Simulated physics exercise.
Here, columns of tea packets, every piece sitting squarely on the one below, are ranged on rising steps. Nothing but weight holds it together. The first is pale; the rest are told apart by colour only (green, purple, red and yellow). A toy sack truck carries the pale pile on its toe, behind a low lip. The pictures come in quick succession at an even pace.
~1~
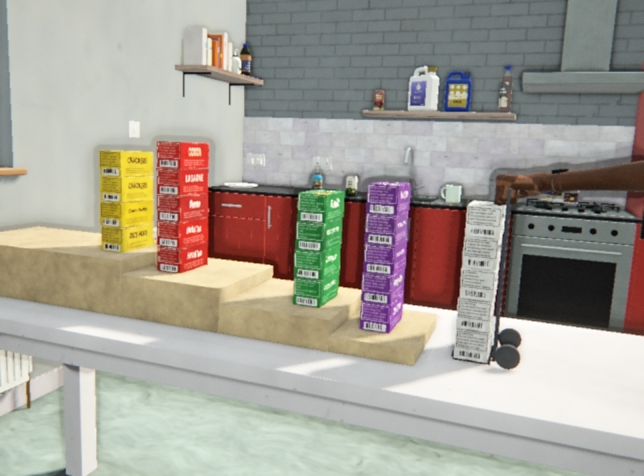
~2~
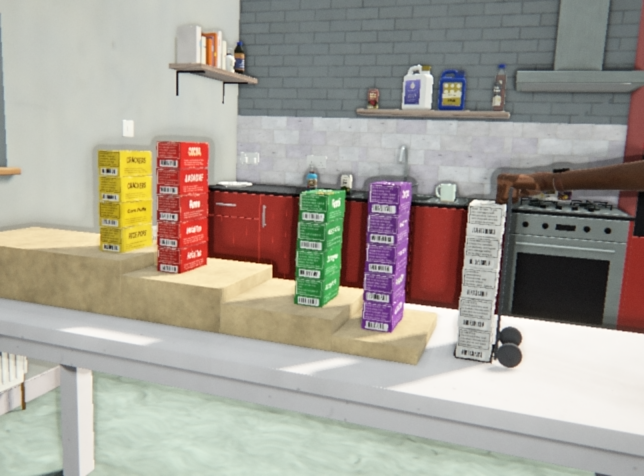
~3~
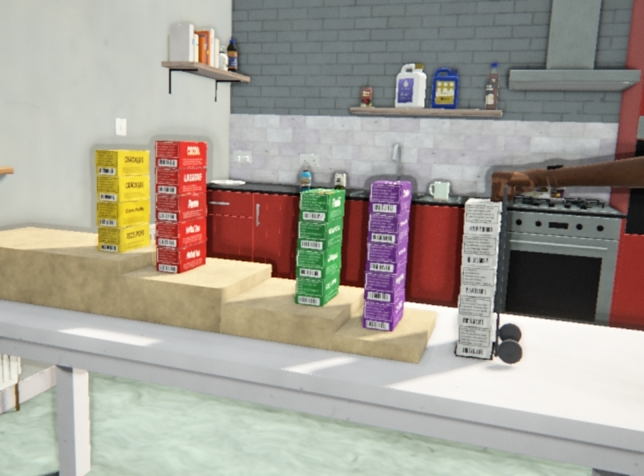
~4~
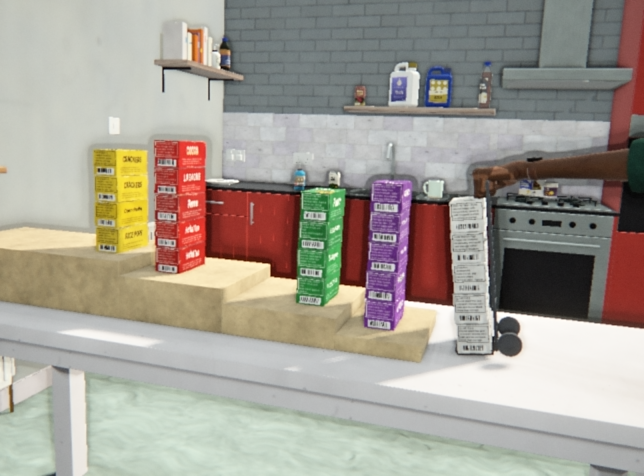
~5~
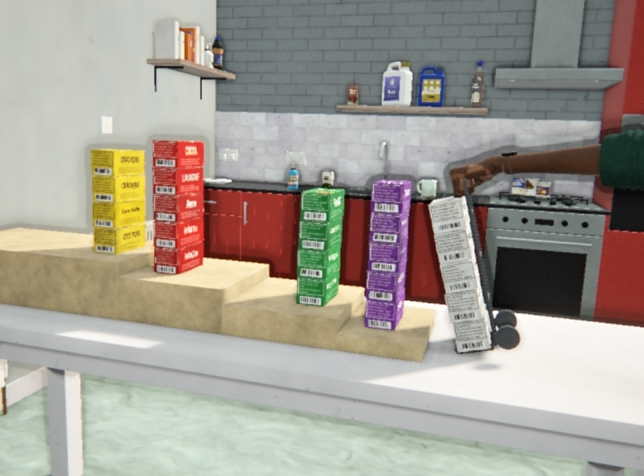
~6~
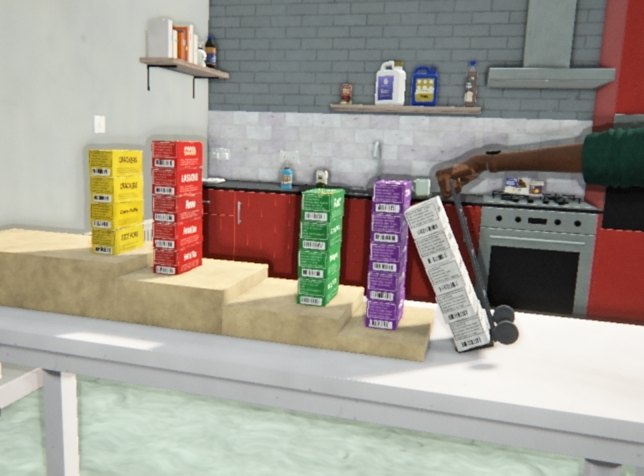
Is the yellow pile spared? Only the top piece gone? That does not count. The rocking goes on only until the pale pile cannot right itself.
Yes, okay, that pile comes through okay.
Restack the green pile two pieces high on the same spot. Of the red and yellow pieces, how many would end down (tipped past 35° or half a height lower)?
By colour: Red 0, yellow 0.
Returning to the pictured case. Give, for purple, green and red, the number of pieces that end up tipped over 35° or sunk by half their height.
Colour by colour, that's purple at 3, green at 4, and red at 0.
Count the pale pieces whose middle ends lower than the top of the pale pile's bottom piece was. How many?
Altogether it is 1.
Soon, 4 of the pale pile down; none of the 4 yellow packets down (0 of 18 in all colours); top yellow packet unmoved; top purple packet tipped a little.
A while on, 5 of the pale pile down; none of the 4 yellow packets down (0 of 18 in all colours); top yellow packet unmoved; top purple packet tipped a little.
Towards the end, 5 of the pale pile down; none of the 4 yellow packets down (7 of 18 in all colours); top yellow packet unmoved; top green packet tipped steeply, some two heights lower.
Finally, 5 of the pale pile down; none of the 4 yellow packets down (7 of 18 in all colours); top yellow packet unmoved; top green packet on its side. Seen by the last camera, middles, top yellow packet near (117, 163), top green packet near (206, 259).
